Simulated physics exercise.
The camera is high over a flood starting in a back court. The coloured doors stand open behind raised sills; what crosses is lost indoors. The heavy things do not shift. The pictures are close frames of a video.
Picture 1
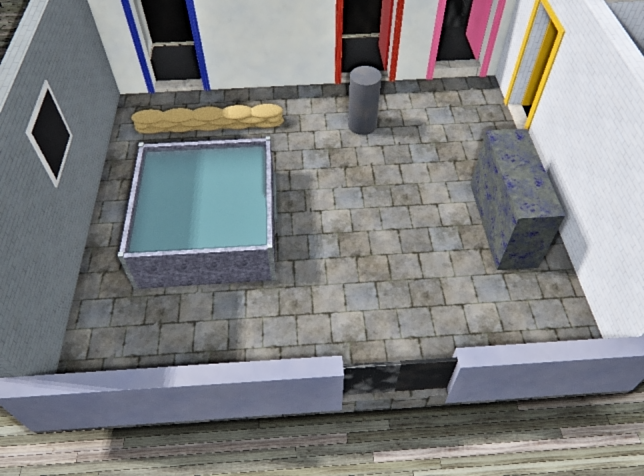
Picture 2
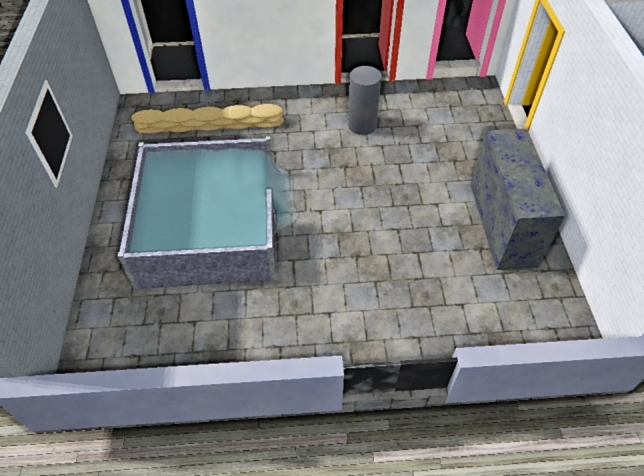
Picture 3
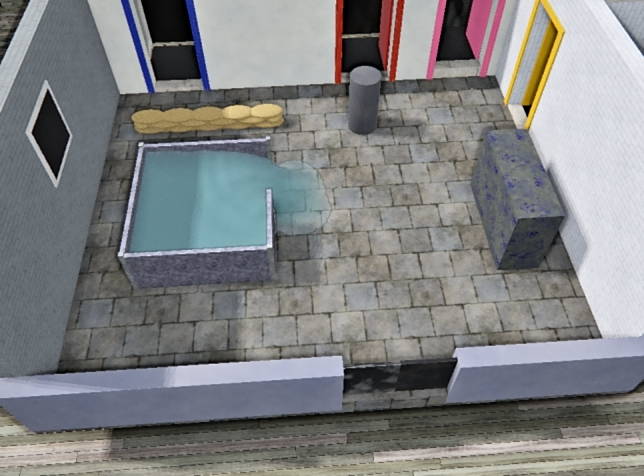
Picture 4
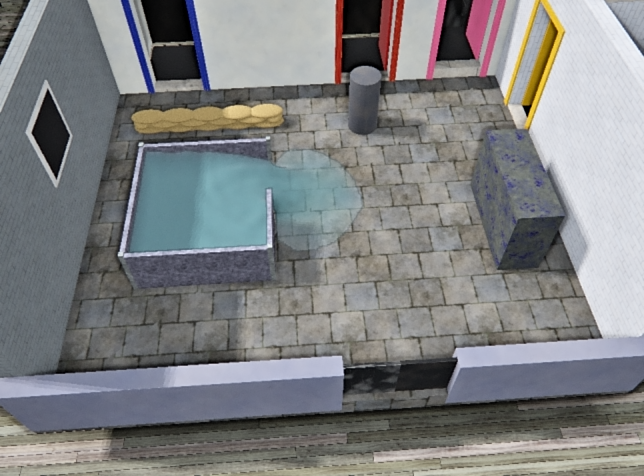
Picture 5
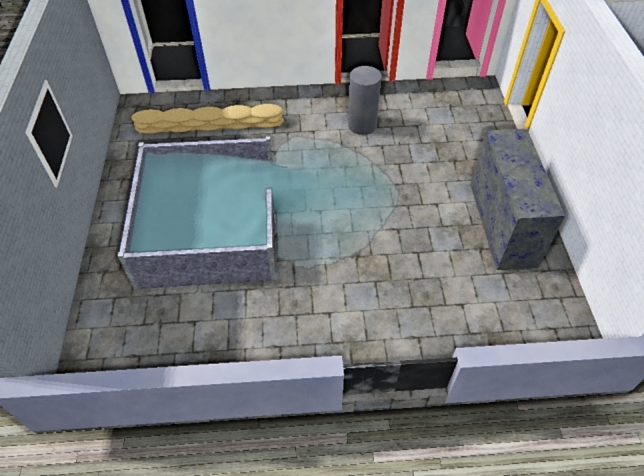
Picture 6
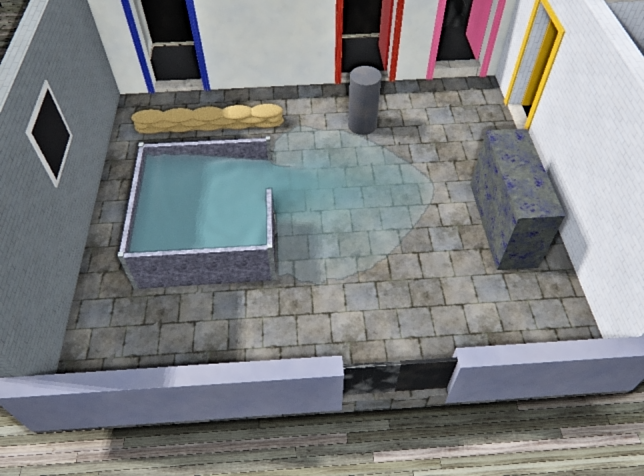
Water sits still in a square stone tank at the left of a paved court, then starts pouring out through a gap in the tank's right side. It spreads over the paving in a widening, rounded sheet, passing in front of the grey cylinder and reaching close to the speckled block on the right.
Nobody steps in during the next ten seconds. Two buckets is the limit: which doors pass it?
In the end: The pink door holds within the limit; the yellow door floods; the red door floods; the blue door holds within the limit.
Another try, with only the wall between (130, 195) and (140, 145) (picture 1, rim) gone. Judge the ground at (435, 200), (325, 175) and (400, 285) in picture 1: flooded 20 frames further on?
As listed: Free of water, wet, no water.
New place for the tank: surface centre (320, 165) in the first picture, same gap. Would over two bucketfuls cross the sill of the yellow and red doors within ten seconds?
In short: The yellow one takes more, the red one lets less in.
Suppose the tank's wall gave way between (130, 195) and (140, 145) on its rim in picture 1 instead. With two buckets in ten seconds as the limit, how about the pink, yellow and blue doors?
In short: The pink one stays under; the yellow one is over; the blue one goes over.
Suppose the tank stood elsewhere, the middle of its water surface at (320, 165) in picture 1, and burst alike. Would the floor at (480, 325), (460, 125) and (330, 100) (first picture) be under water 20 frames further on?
In that order: Awash, wet, free of water.
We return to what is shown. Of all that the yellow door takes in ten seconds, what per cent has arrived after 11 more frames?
About 5 per cent.
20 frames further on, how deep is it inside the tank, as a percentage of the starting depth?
Some 40 per cent.
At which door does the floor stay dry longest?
That is the one in blue.
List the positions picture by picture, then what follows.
In the first picture, the water tank at (202, 196) is whole and still.
In the second picture, water pours out at (269, 186) and has run to (286, 224).
In the third picture, the front is at (322, 219), out from the gap at (269, 188).
In the fourth picture, water pours out at (269, 189) and has run to (356, 207).
In the fifth picture, the front is at (393, 196), out from the gap at (269, 189).
In the sixth picture, water pours out at (269, 189) and has run to (428, 197).
A moment on, water covers 30 % of the floor; the pink door not reached, the yellow door not reached, the red door not reached, the blue door not reached.
Next, water covers 40 % of the floor; the pink door wet at the sill, nothing in, the yellow door over two buckets in, the red door under two buckets in, the blue door not reached.
Then, water covers 50 % of the floor; the pink door wet at the sill, nothing in, the yellow door far over two buckets in, the red door over two buckets in, the blue door not reached.
Later, water covers 70 % of the floor; the pink door wet at the sill, nothing in, the yellow door far over two buckets in, the red door over two buckets in, the blue door not reached.
In the end, water covers 90 % of the floor; the pink door wet at the sill, nothing in, the yellow door far over two buckets in, the red door over two buckets in, the blue door wet at the sill, nothing in.
